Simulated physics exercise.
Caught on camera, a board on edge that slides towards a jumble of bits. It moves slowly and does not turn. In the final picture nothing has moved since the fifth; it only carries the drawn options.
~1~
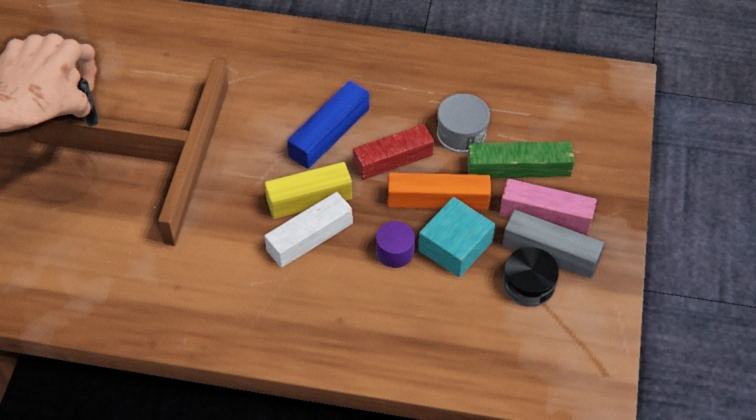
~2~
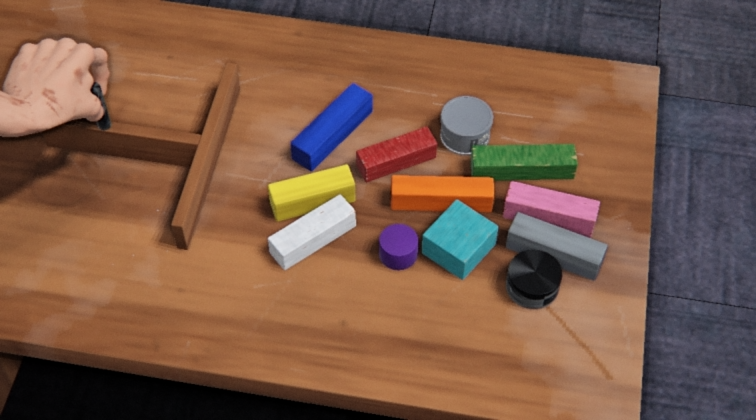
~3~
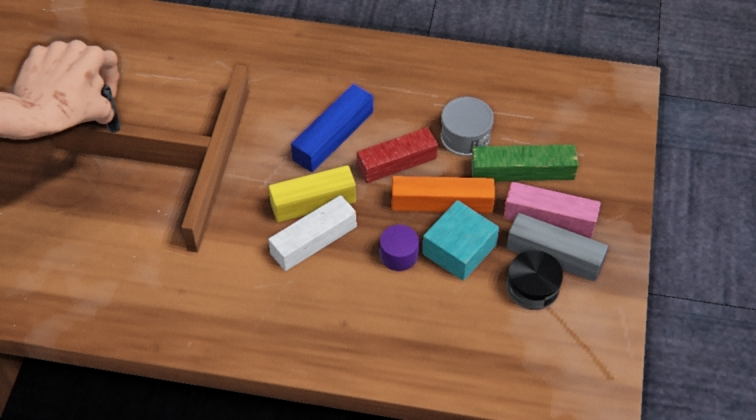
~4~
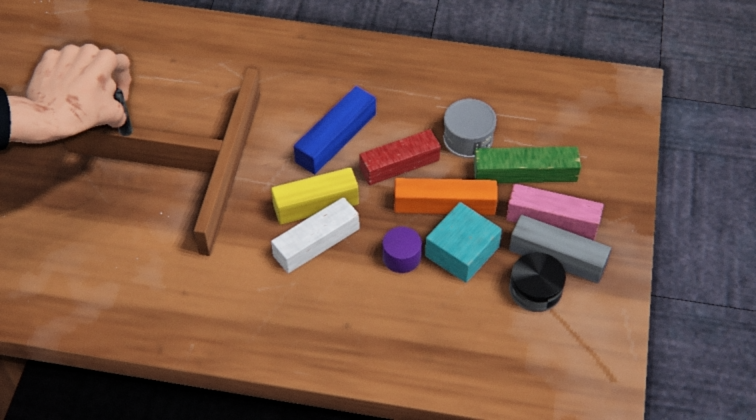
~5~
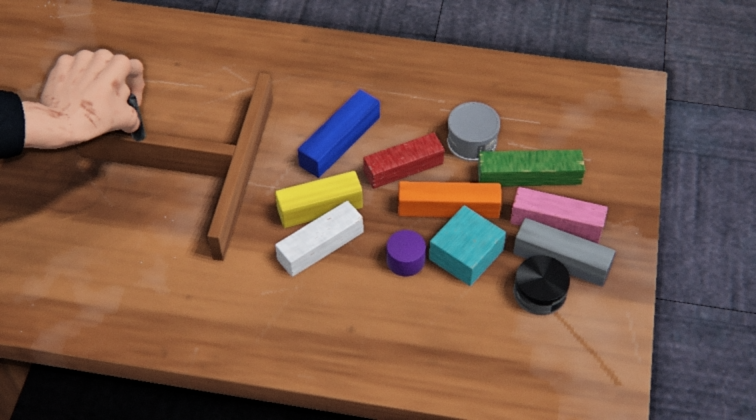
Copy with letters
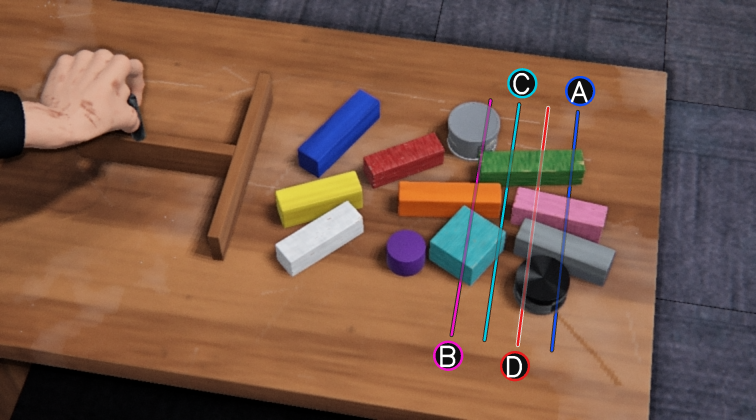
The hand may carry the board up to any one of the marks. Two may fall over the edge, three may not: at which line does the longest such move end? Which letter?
At D, and not beyond.
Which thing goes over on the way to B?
The pink bar goes over.
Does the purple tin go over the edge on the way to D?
No.
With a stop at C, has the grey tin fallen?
By then, no.
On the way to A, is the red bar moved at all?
Yes.
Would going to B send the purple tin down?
No.
On the copy, A at (566, 223); B at (472, 209); C at (503, 214); D at (534, 218).
On D. First, board (343, 165); grey tin (481, 128); blue stick (375, 137).
Then, board (449, 180); pink bar (653, 237); grey stick (613, 265).
Finally, board (532, 192); grey stick over the edge; pink bar over the edge; two fallen.
By contrast, A drops five; B is within the limit but short; C is within the limit but short.
